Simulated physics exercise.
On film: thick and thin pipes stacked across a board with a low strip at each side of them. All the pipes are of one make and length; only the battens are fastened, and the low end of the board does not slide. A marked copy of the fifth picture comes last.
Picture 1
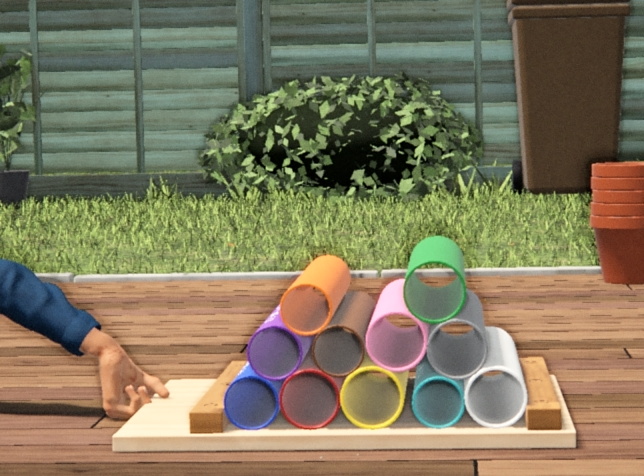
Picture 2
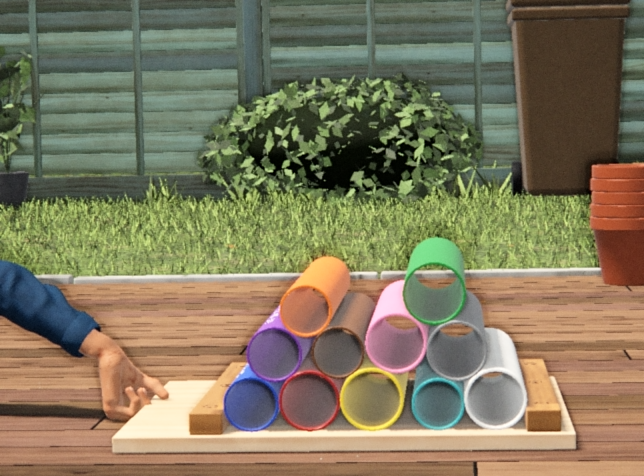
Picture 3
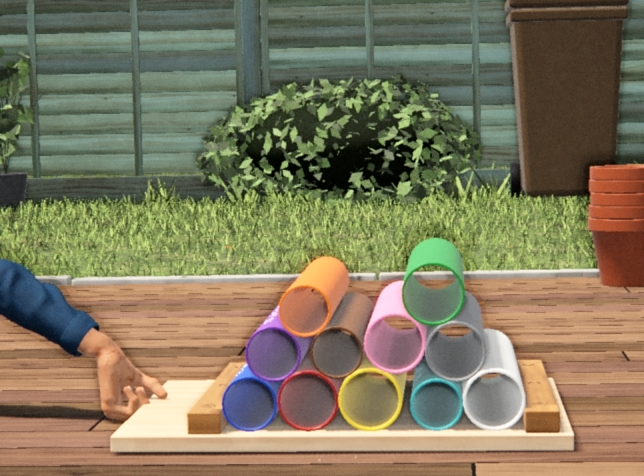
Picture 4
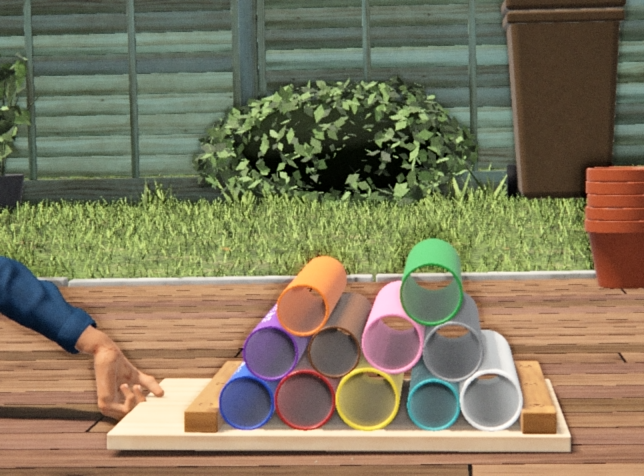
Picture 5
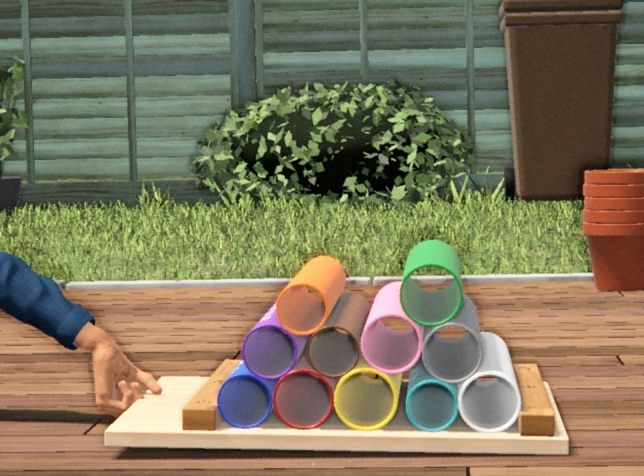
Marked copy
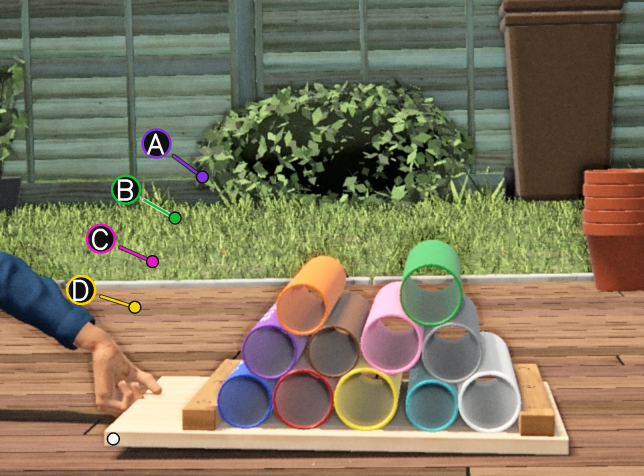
A wooden board tilted up very slightly at its left end, where a person's hand was lifting it, while the colourful pipes stacked between two wooden strips kept their places.
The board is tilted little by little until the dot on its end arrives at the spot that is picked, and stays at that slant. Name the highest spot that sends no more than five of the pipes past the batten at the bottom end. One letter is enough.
Up to B.
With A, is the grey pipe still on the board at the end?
No, with A.
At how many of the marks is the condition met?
Three of the four.
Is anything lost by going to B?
At B: Yes.
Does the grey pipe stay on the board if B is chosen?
No, with B.
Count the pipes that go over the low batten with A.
With A, six.
On the marked copy, A at (202, 177); B at (175, 218); C at (153, 262); D at (135, 307); the white dot at (113, 439).
With B. Early on, board at 18°.
Further on, board at 31°.
At the end, board at 31°, three over the low batten (grey, pink, green).
As for the rest, A six over the low batten; C three over the low batten (grey, pink, green); D two over the low batten (grey, green).
